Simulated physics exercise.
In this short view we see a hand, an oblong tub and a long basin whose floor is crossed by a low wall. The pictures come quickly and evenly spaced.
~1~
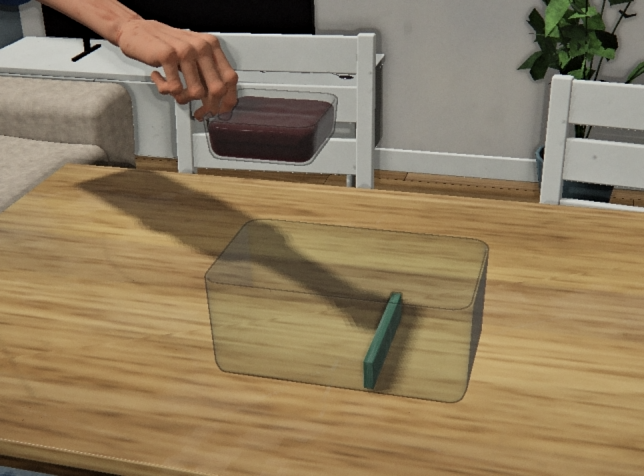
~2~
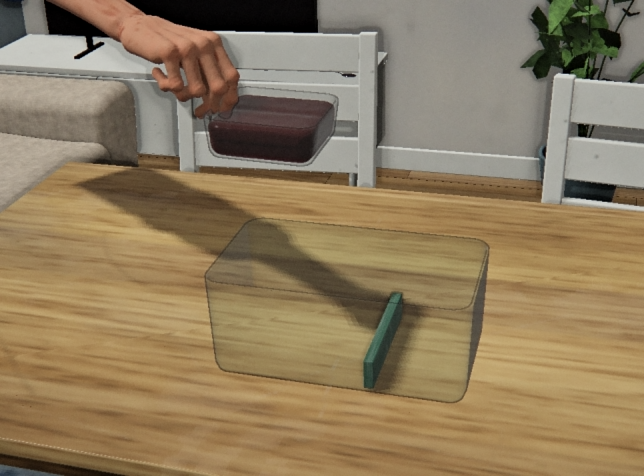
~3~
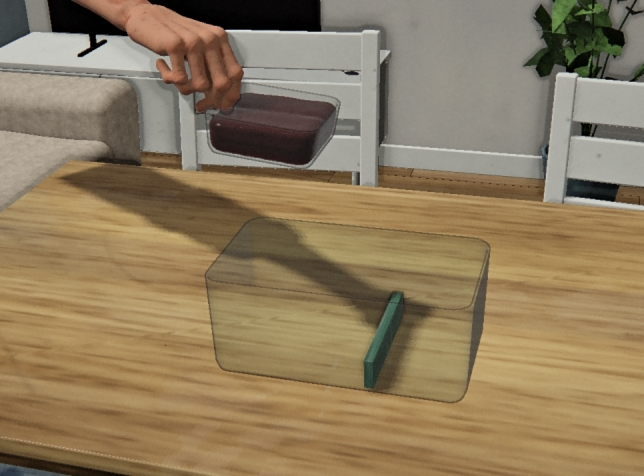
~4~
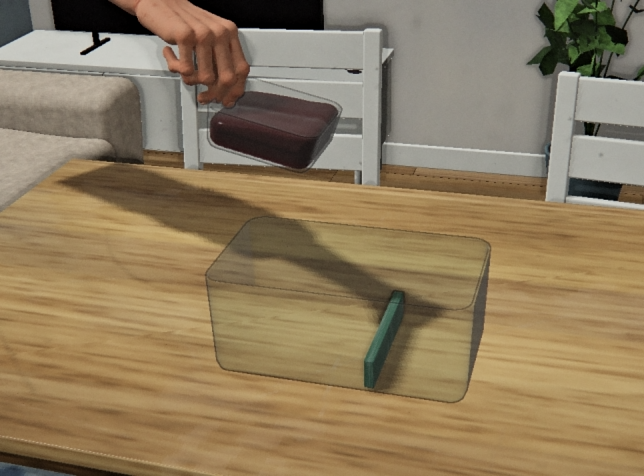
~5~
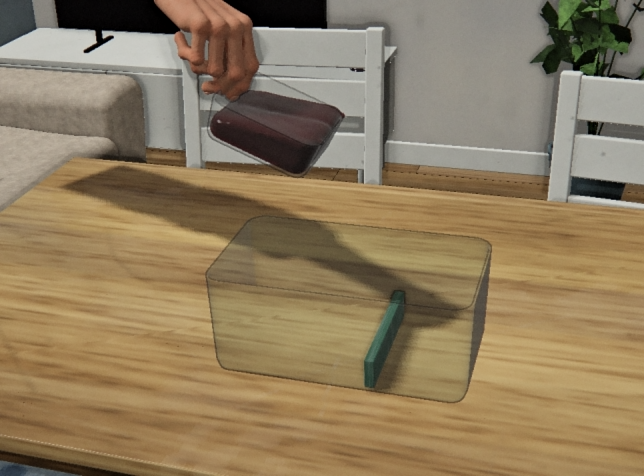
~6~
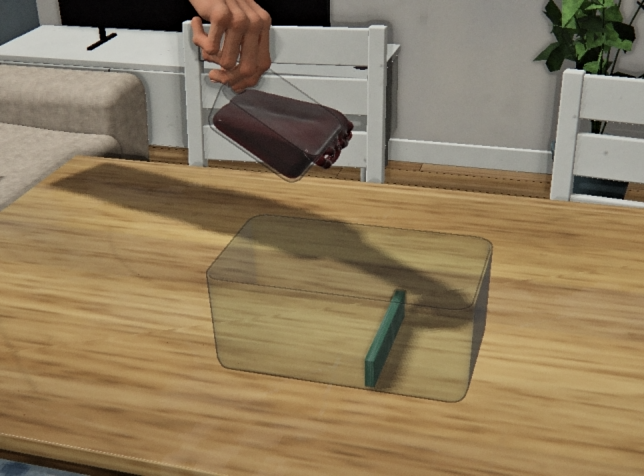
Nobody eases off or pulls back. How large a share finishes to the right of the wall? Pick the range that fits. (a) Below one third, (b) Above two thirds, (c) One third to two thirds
Answer: C.
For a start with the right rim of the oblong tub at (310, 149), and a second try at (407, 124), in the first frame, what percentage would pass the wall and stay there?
Estimate: 10 per cent, then 70 per cent.
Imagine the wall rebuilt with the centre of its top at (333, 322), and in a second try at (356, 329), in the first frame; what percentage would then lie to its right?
85 per cent first, then 75 per cent.
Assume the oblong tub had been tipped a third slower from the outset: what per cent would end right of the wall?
Near 60 in a hundred.
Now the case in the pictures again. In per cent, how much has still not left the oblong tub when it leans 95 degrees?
About 5 per cent.
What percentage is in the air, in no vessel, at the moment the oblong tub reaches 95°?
35 %.
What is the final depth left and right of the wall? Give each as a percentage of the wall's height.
Once still, it is 20 % on the left and 40 % on the right.
A moment on, the oblong tub is tipped on its side and 5 per cent is still to pour, 14 is left of the wall and 44 right of it.
Next, the oblong tub is tipped right over and 0 per cent is still to pour, 39 is left of the wall and 58 right of it.
Then the oblong tub is tipped right over and 0 per cent is still to pour, 42 is left of the wall and 56 right of it.
Later the oblong tub is tipped right over and 0 per cent is still to pour, 42 is left of the wall and 57 right of it.
In the end 42 per cent lies left of the wall, 57 right of it and 1 outside.
